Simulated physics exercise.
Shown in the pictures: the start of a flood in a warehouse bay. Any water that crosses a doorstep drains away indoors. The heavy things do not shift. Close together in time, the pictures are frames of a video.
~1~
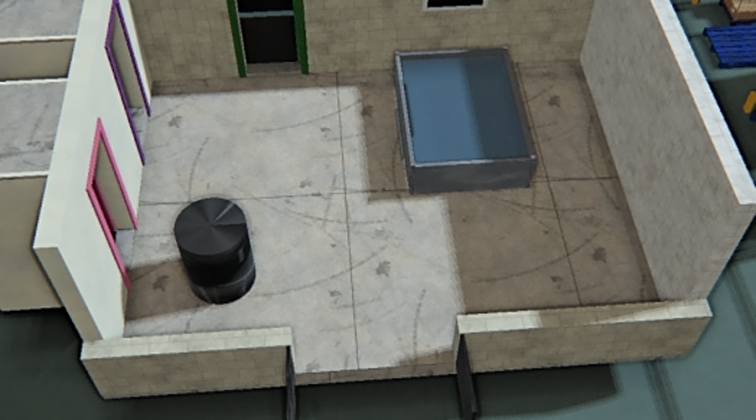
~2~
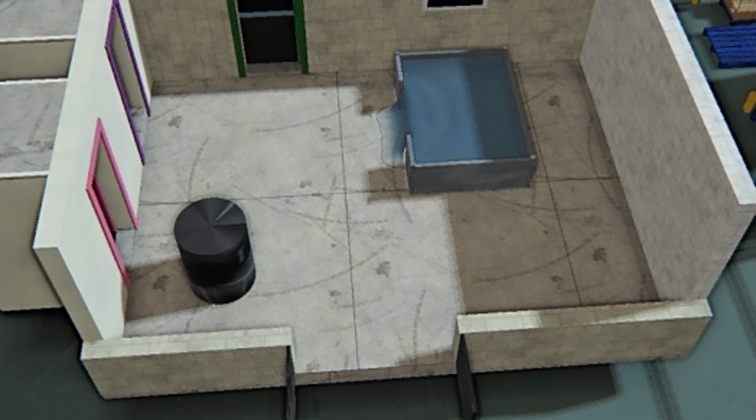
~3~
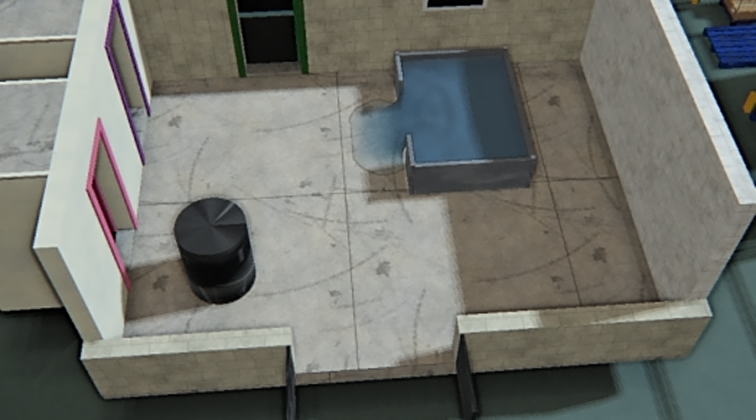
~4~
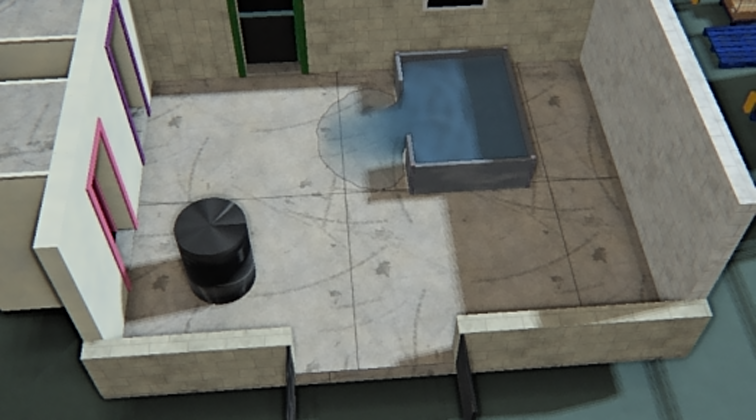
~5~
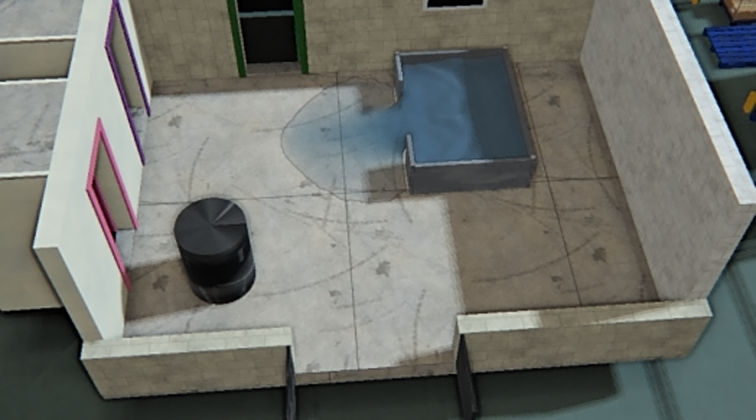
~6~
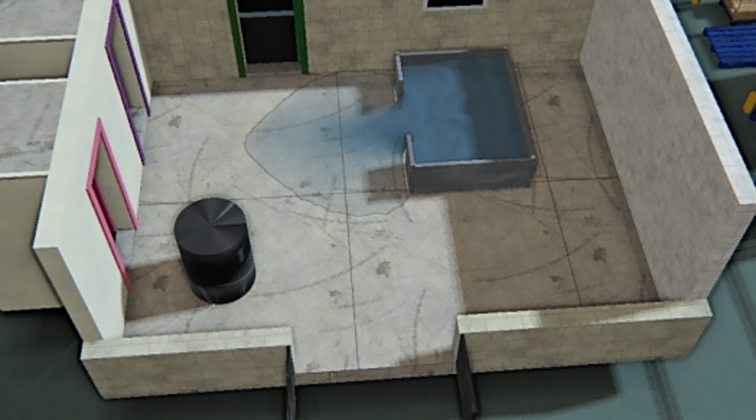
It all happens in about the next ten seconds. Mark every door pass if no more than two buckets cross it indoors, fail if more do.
Marks: Purple door pass, green door fail, pink door fail.
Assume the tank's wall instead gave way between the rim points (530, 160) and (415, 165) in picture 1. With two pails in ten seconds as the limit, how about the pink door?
I reckon the pink door doesn't reach it.
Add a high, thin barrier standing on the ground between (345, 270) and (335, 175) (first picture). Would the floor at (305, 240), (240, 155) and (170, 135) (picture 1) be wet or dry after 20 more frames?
Taking them in order, I'd say parched, soaked and soaked.
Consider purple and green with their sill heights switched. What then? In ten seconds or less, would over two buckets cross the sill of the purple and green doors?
The purple door admits more, the green door admits less.
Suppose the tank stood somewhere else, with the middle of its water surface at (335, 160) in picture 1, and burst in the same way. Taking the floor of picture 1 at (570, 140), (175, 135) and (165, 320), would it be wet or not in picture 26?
I'd say still dry for the first, swamped for the second and swamped for the third.
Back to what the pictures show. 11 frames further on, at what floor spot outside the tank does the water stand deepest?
I'd point to (163, 94).
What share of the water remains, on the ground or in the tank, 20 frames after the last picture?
My figure is close to 96 percent.
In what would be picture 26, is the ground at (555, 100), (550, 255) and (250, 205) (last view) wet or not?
First spot spared, second spot spared, third spot submerged.
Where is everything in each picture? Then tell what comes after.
The first picture shows still water in the tank at (461, 107).
In the second picture, water pours out at (406, 126) and has run to (390, 109).
In the third picture, the front is at (357, 116), out from the gap at (406, 128).
In the fourth picture, the front is at (324, 152), out from the gap at (406, 128).
In the fifth picture, the front is at (288, 134), out from the gap at (406, 127).
In the sixth picture, the front is at (253, 136), out from the gap at (406, 127).
A moment on, water covers 30 % of the floor; the purple door wet at the sill, nothing in, the green door wet at the sill, nothing in, the pink door not reached.
Next, water covers 40 % of the floor; the purple door wet at the sill, nothing in, the green door under two buckets in, the pink door wet at the sill, nothing in.
Then, water covers 45 % of the floor; the purple door wet at the sill, nothing in, the green door over two buckets in, the pink door over two buckets in.
Later, water covers 55 % of the floor; the purple door wet at the sill, nothing in, the green door over two buckets in, the pink door over two buckets in.
In the end, water covers 85 % of the floor; the purple door wet at the sill, nothing in, the green door far over two buckets in, the pink door far over two buckets in.
